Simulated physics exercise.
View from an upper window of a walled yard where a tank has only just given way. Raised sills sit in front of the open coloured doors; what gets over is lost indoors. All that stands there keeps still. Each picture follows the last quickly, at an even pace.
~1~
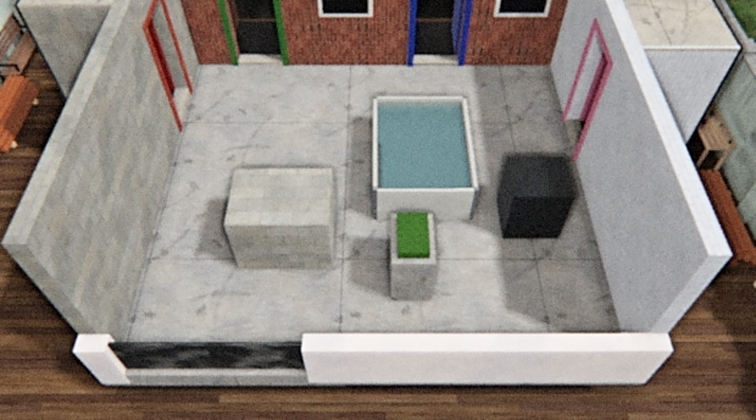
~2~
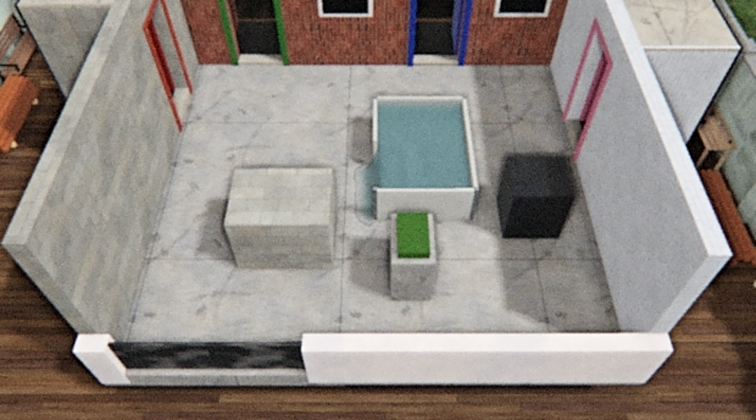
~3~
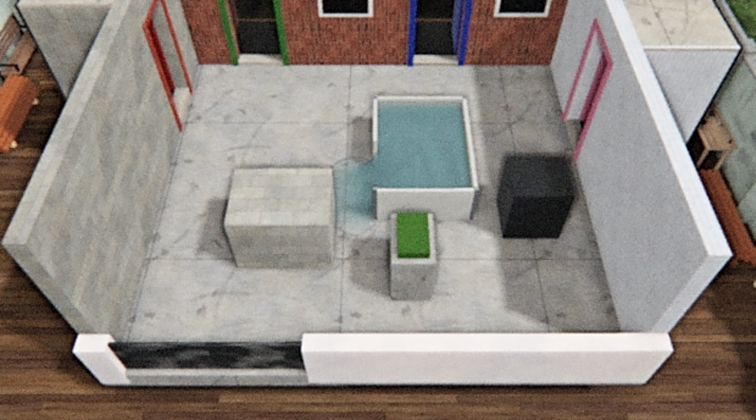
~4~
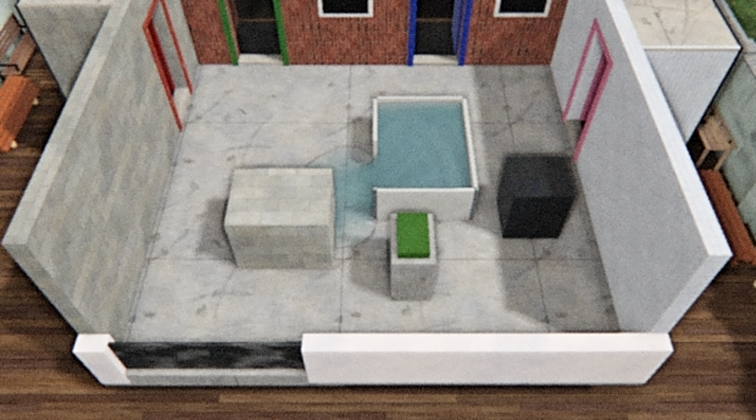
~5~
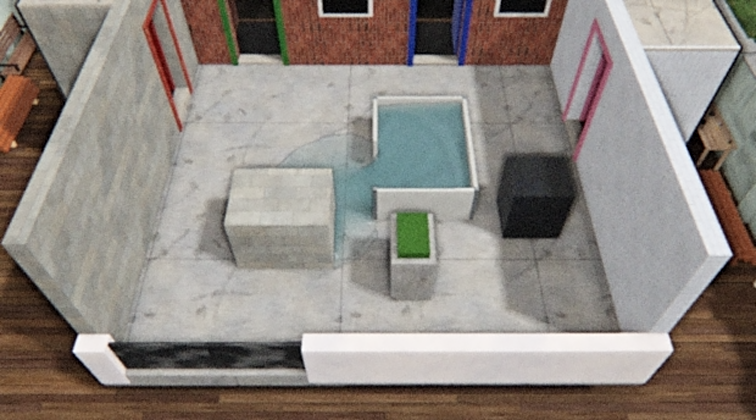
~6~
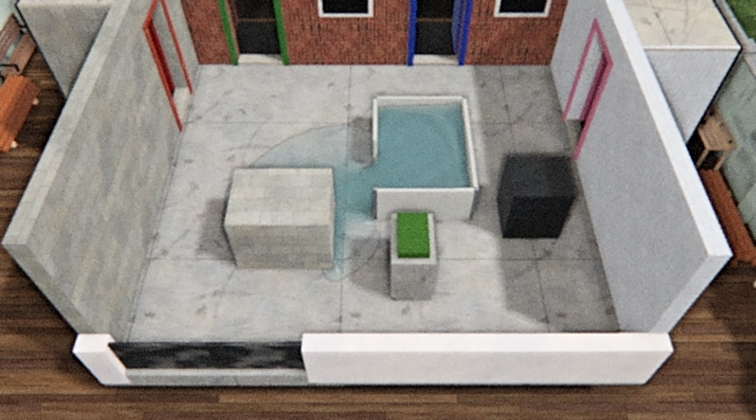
In a walled yard with coloured doorways, the water in a white tank stayed still, then poured from its left side and spread across the grey floor, around and alongside the pale block.
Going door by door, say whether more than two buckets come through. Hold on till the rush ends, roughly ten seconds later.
In the end the pink door does not go over two buckets; the blue door does not go over two buckets; the red door does not go over two buckets; the green door goes over two buckets.
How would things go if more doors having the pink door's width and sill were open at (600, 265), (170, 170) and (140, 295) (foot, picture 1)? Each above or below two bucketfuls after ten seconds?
First stays short of it, second crosses the line, third stays short of it.
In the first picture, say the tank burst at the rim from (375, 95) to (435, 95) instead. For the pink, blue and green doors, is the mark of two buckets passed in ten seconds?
Here's how it goes: The pink door fails to reach the limit, the blue door surpasses the limit, and the green door fails to reach the limit.
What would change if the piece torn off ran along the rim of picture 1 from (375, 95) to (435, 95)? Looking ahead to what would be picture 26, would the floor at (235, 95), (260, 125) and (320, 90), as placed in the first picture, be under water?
Submerged, submerged, submerged.
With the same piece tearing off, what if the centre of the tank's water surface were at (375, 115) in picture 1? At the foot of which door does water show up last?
Answer: The door marked pink.
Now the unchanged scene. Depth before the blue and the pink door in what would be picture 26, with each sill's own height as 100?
The first sits near 0 in a hundred and the second near 0 in a hundred.
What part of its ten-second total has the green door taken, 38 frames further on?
Roughly 90 percent.
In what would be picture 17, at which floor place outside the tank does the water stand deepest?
Approximate pixel: (178, 180).
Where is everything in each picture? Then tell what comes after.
The first picture shows still water in the tank at (422, 144).
In the second picture, the front is at (367, 220), out from the gap at (377, 183).
In the third picture, the front is at (337, 167), out from the gap at (377, 185).
In the fourth picture, water pours out at (377, 185) and has run to a hidden place.
In the fifth picture, water pours out at (377, 186) and has run to a hidden place.
In the sixth picture, water pours out at (377, 185) and has run to a hidden place.
A moment on, water covers 25 % of the floor; the pink door not reached, the blue door not reached, the red door not reached, the green door not reached.
Next, water covers 30 % of the floor; the pink door not reached, the blue door not reached, the red door wet at the sill, nothing in, the green door not reached.
Then, water covers 50 % of the floor; the pink door not reached, the blue door not reached, the red door wet at the sill, nothing in, the green door under two buckets in.
Later, water covers 75 % of the floor; the pink door not reached, the blue door wet at the sill, nothing in, the red door wet at the sill, nothing in, the green door over two buckets in.
In the end, water covers 95 % of the floor; the pink door wet at the sill, nothing in, the blue door wet at the sill, nothing in, the red door wet at the sill, nothing in, the green door over two buckets in.
